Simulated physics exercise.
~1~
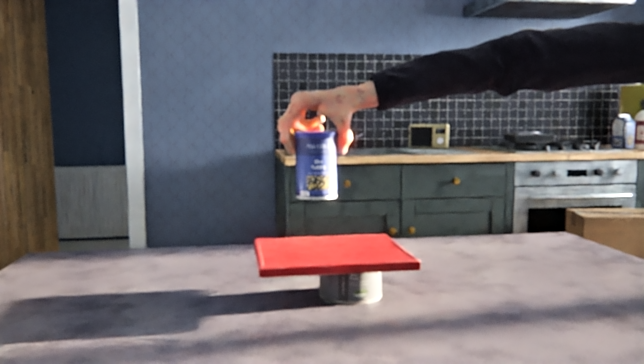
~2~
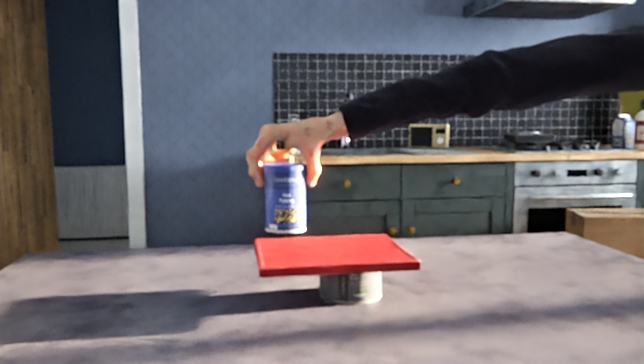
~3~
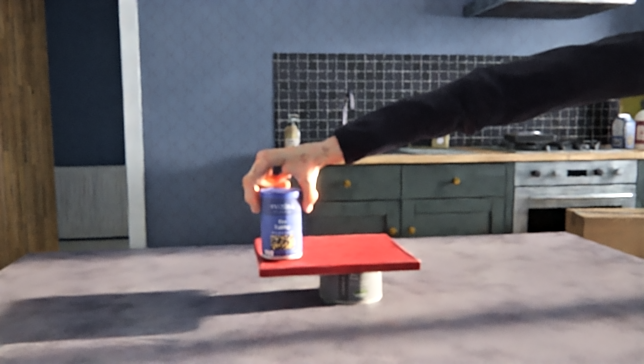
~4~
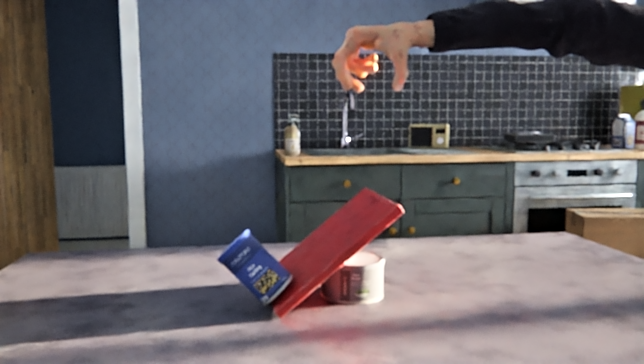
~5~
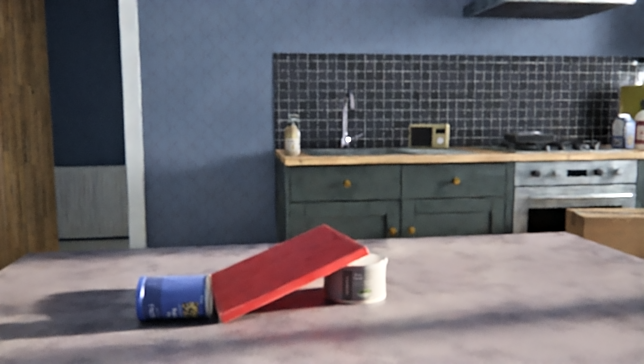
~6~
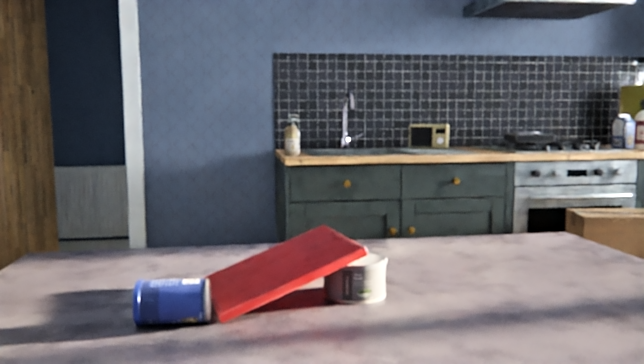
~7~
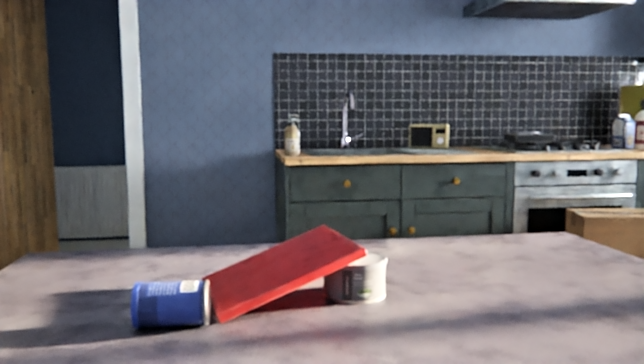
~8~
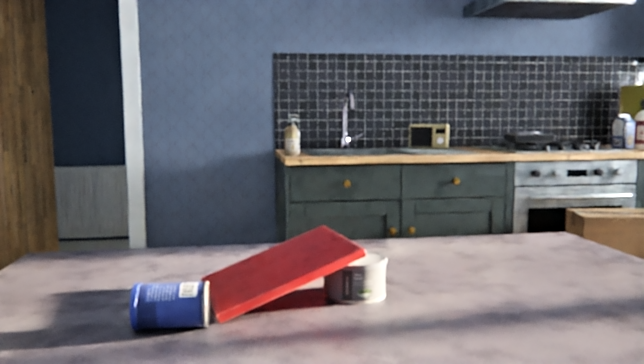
On a grey table in a kitchen, a flat red lid lies balanced across a small grey tub. A hand reaches in from the right holding a blue tin, carries it left and lowers it upright onto the left end of the lid. As the hand lets go and draws back, the lid tips steeply down to the left and the tin leans over with it. The tin drops onto the table and ends on its side, while the lid settles in a gentler slope against the tub, which stays in place.
